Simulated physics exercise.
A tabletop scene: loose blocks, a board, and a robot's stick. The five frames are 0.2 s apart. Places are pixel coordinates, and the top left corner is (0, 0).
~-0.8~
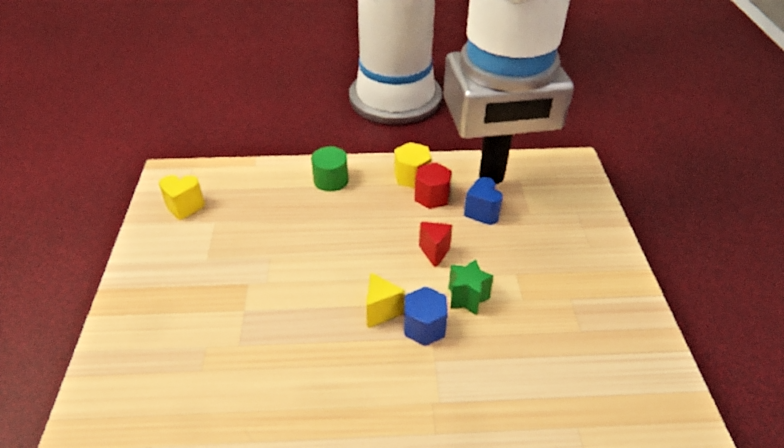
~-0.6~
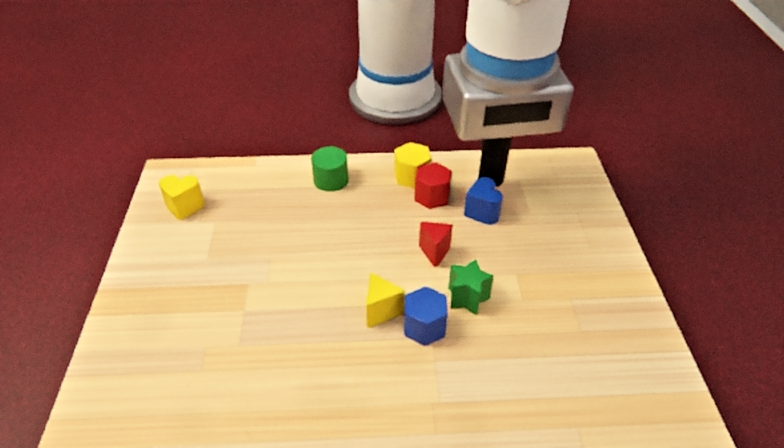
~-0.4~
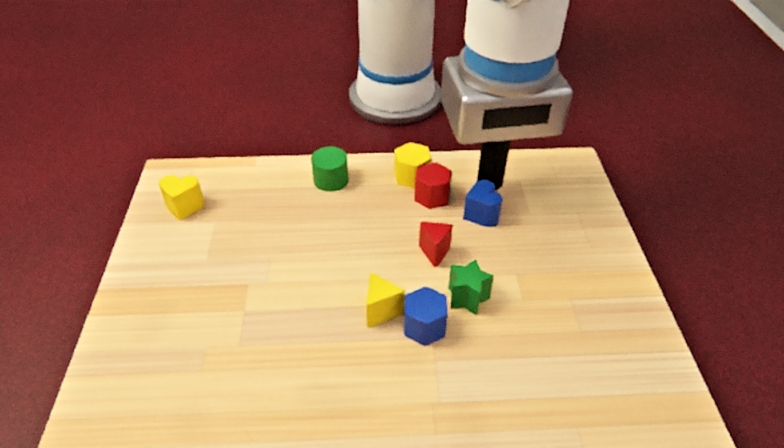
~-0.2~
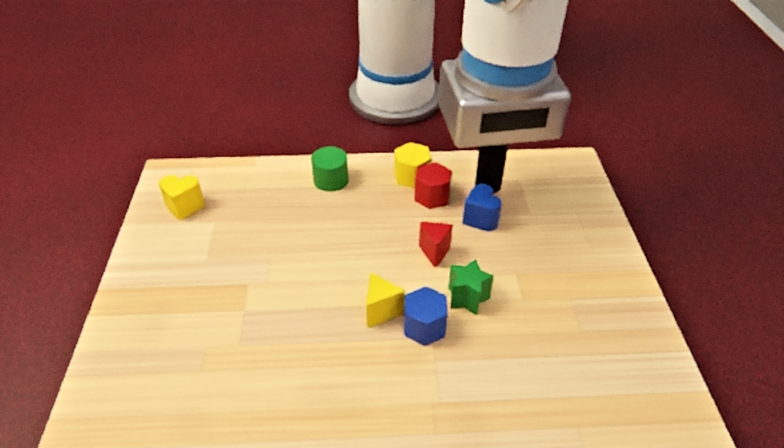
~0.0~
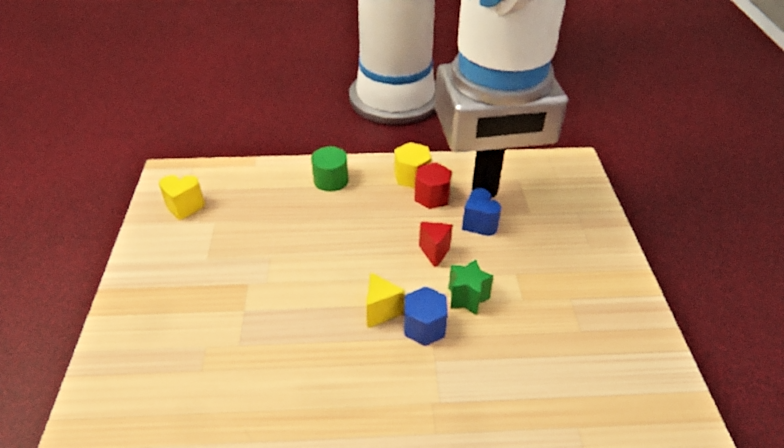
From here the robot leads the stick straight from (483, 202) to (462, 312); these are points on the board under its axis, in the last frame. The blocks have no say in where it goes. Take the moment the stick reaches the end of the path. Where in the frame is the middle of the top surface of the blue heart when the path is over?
Expect it around (498, 284).
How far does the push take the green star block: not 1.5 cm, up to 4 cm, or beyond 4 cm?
More than 4 cm.
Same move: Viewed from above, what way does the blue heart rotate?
It twists anticlockwise.
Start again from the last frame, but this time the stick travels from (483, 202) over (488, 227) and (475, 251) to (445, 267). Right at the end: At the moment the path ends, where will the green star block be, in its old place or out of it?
At the end of the path, it will have moved.
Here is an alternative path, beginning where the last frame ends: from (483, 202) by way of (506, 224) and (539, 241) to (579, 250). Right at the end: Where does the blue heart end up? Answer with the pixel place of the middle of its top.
Its top face will be centred at roughly (484, 215).
The first path, step by step. One third of the way, stick at (478, 223); blue heart at (481, 236), turned 15° anticlockwise.
Two thirds of the way, stick at (471, 260); green star block at (475, 293), turned 55° clockwise; blue heart at (493, 270), turned 75° anticlockwise.
At the end, stick at (464, 300); blue hexagonal block still; green star block at (472, 321), turned 60° clockwise; blue heart at (498, 284), turned 150° anticlockwise.
